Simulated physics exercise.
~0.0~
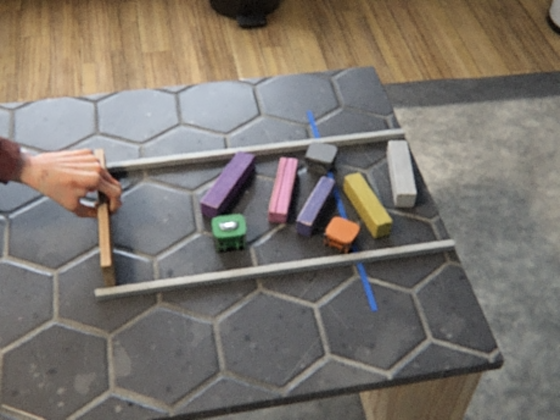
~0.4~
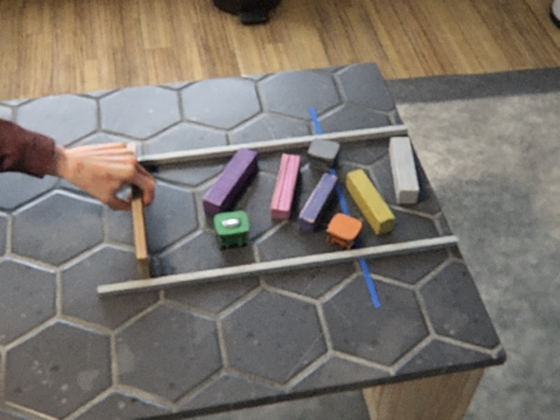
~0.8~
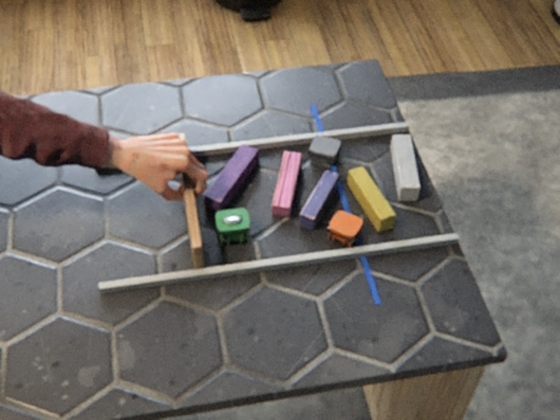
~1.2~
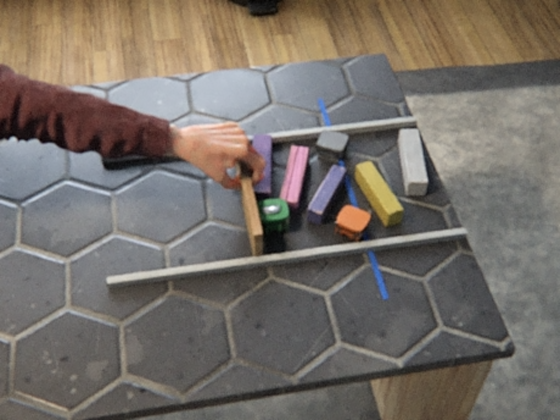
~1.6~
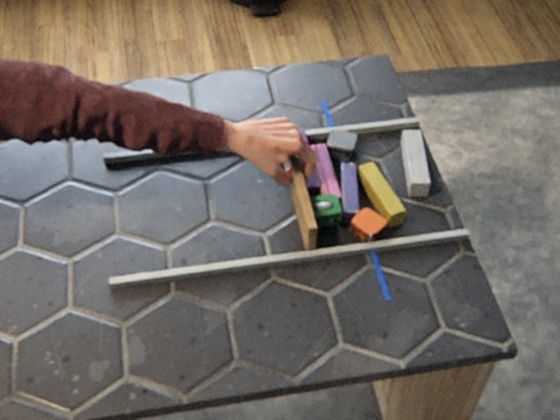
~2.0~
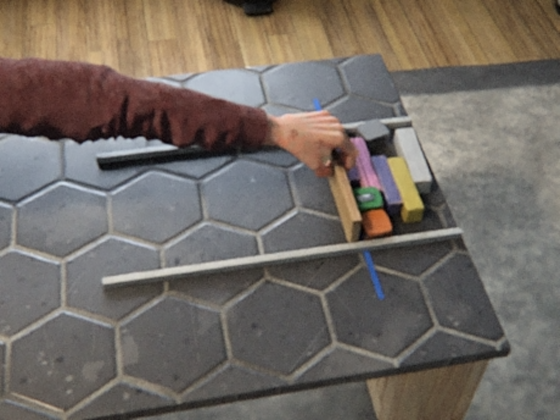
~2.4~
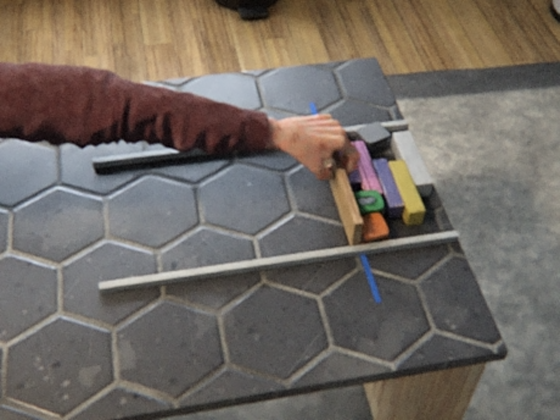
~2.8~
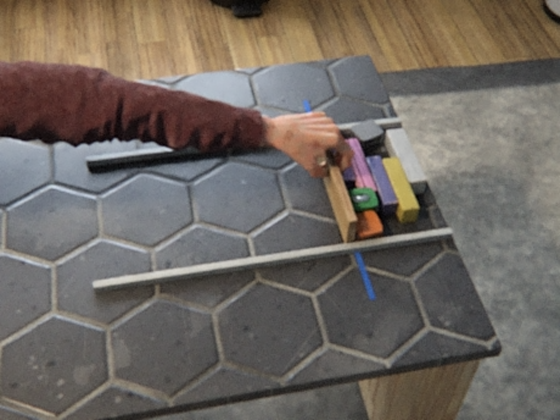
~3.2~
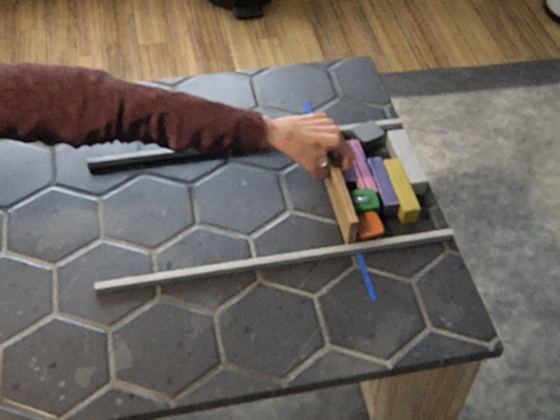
The clip opens on a dark hexagon-tiled tabletop, where a hand holds an upright wooden board at the left between two pale rails. Coloured blocks lie at various angles to the right, with a small green case among them and blue tape marking the surface. The hand slides the board right across the empty stretch until it reaches the purple bar and the green case. It keeps pushing, and the pink stick and blue bar are swept along too, bunching against the yellow and orange blocks. The board stops near the tape, and the hand holds it there with the pieces packed together near the table's edge, none fallen.
